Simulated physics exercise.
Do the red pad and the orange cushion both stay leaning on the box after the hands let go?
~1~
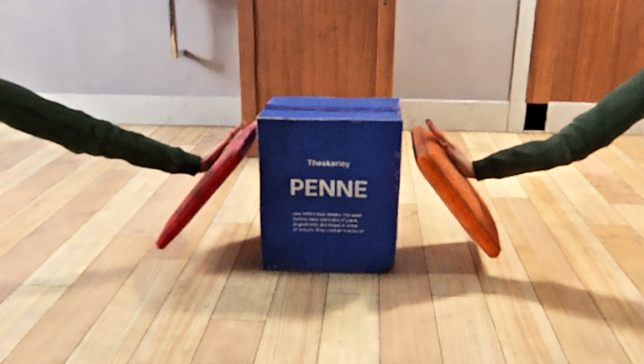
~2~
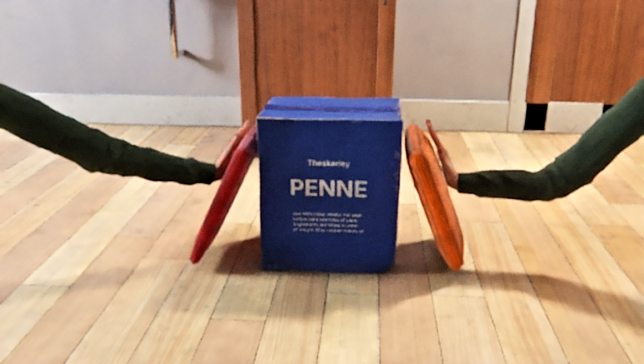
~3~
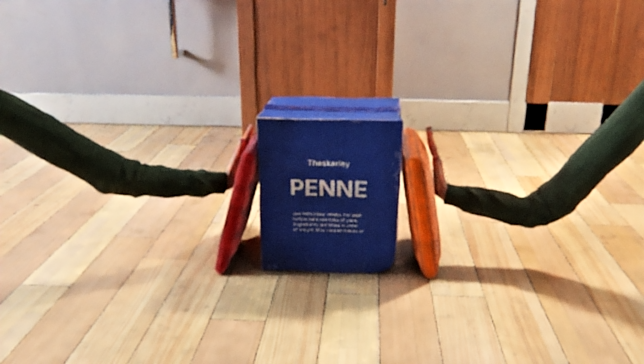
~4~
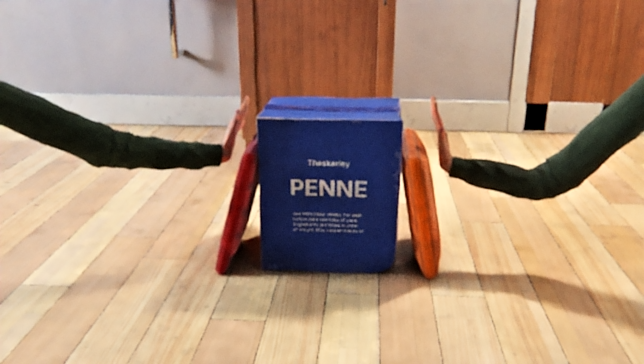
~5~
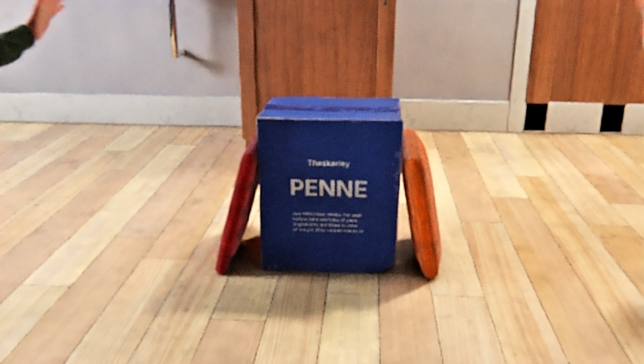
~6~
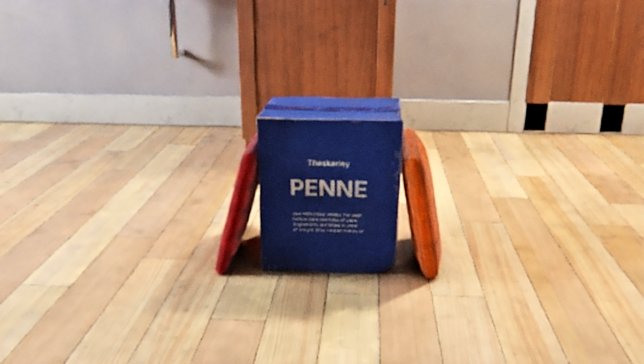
Yes, the red pad stays propped against the left side of the box, and the orange cushion keeps leaning on the right side.
